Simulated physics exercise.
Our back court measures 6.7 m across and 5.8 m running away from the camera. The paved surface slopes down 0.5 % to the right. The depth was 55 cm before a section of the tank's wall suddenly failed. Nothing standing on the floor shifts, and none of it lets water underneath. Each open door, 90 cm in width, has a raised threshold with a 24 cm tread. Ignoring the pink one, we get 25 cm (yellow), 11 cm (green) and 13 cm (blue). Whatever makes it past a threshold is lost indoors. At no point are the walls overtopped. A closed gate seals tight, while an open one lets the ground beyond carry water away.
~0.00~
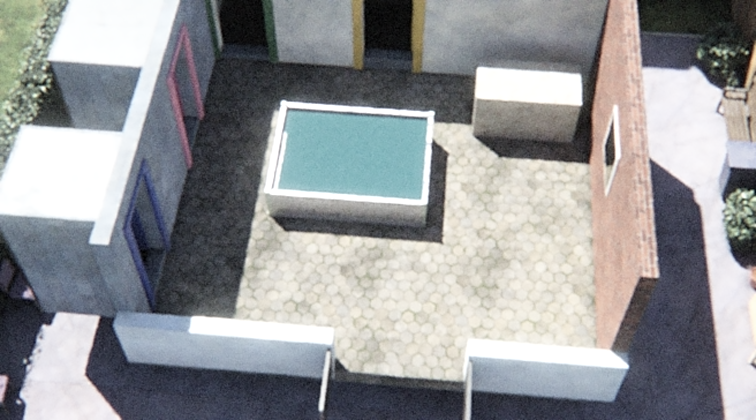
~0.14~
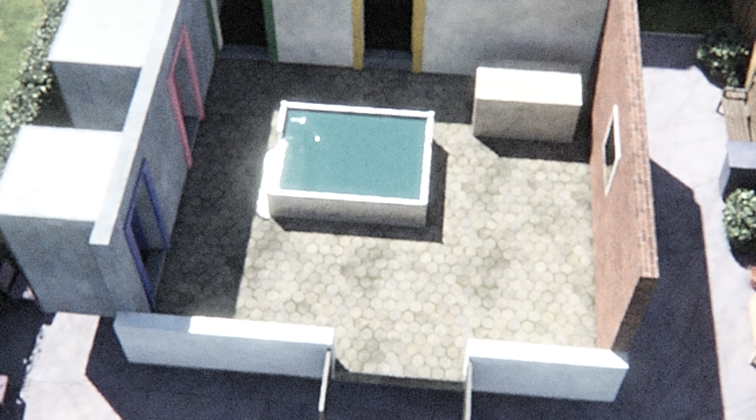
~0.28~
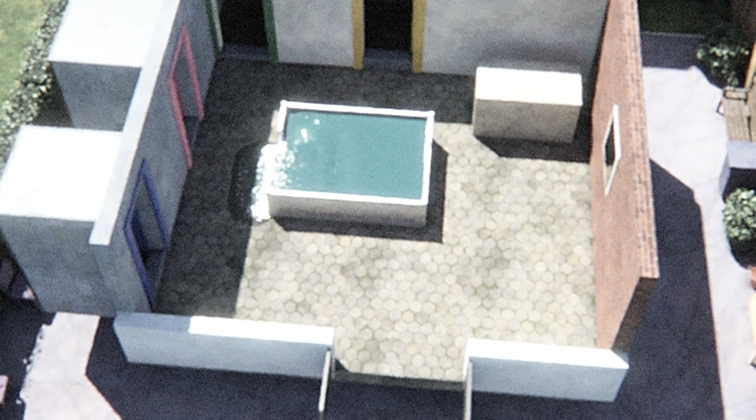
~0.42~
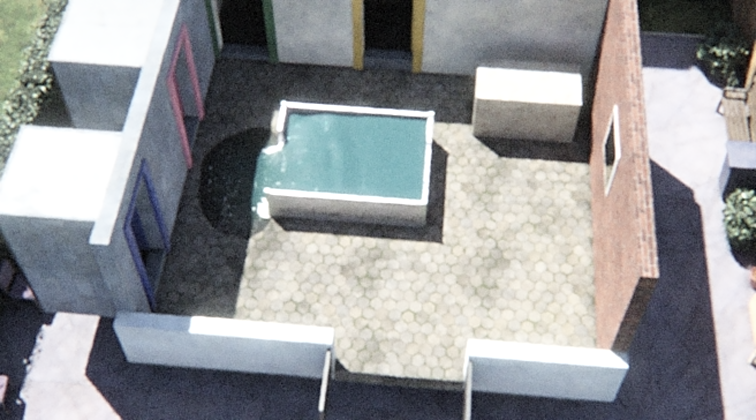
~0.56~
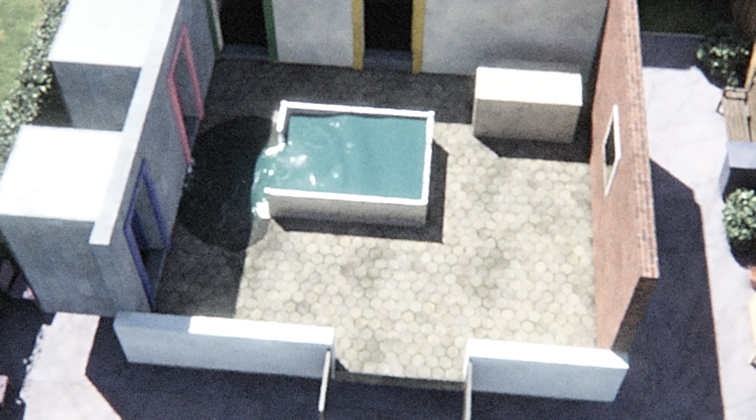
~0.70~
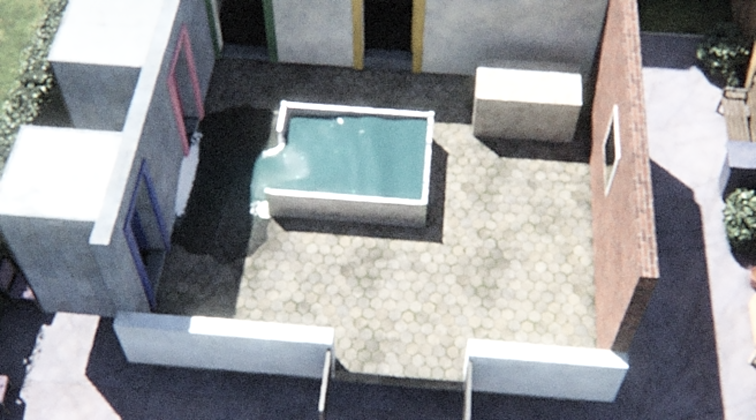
The footage shows a walled, paved court seen from above, where water in a raised tank lies still, then bursts through the tank's left side and spreads over the paving as a dark patch, reaching the pink door.
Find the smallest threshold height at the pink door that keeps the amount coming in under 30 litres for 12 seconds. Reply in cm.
The smallest height is roughly 22 cm.
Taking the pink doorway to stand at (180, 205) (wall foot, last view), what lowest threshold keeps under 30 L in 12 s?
You'd want it roughly 28 cm high.
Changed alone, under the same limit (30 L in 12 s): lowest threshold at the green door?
I'd raise green to close to 15 cm.
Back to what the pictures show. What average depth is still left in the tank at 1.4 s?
Some 39 cm.
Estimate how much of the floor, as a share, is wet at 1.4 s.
Roughly 15 percent.
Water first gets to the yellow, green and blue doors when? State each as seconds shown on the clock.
For yellow it's 3.2 s, for green 1.8 s, and for blue 1.1 s.
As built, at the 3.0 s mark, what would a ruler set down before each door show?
Pink door 21 cm, yellow door 0 cm, green door 20 cm, blue door 13 cm.
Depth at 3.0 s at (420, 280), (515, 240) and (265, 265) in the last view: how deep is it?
Roughly 0, 0 and 0 centimetres.
After 1.4 s water covers 15 % of the floor, deepest (36 cm) near (195, 186); 23 cm at the pink door, 28 litres in over its 10 cm threshold.
After 3.0 s water covers 30 % of the floor, deepest (30 cm) near (146, 339); 21 cm at the pink door, 139 litres in over its 10 cm threshold.
After 12.0 s water covers 95 % of the floor, deepest (11 cm) near (586, 100); 5 cm at the pink door, 191 litres in over its 10 cm threshold.
At the pink door as built, the water arrived by 0.7 s and peaked near 25 cm at 2.2 s.
Run again over the same 12 s with other heights there, 68 litres in over 17.5 cm, 17 litres over 24 cm. The limit of 30 litres is kept from about 22 cm up.
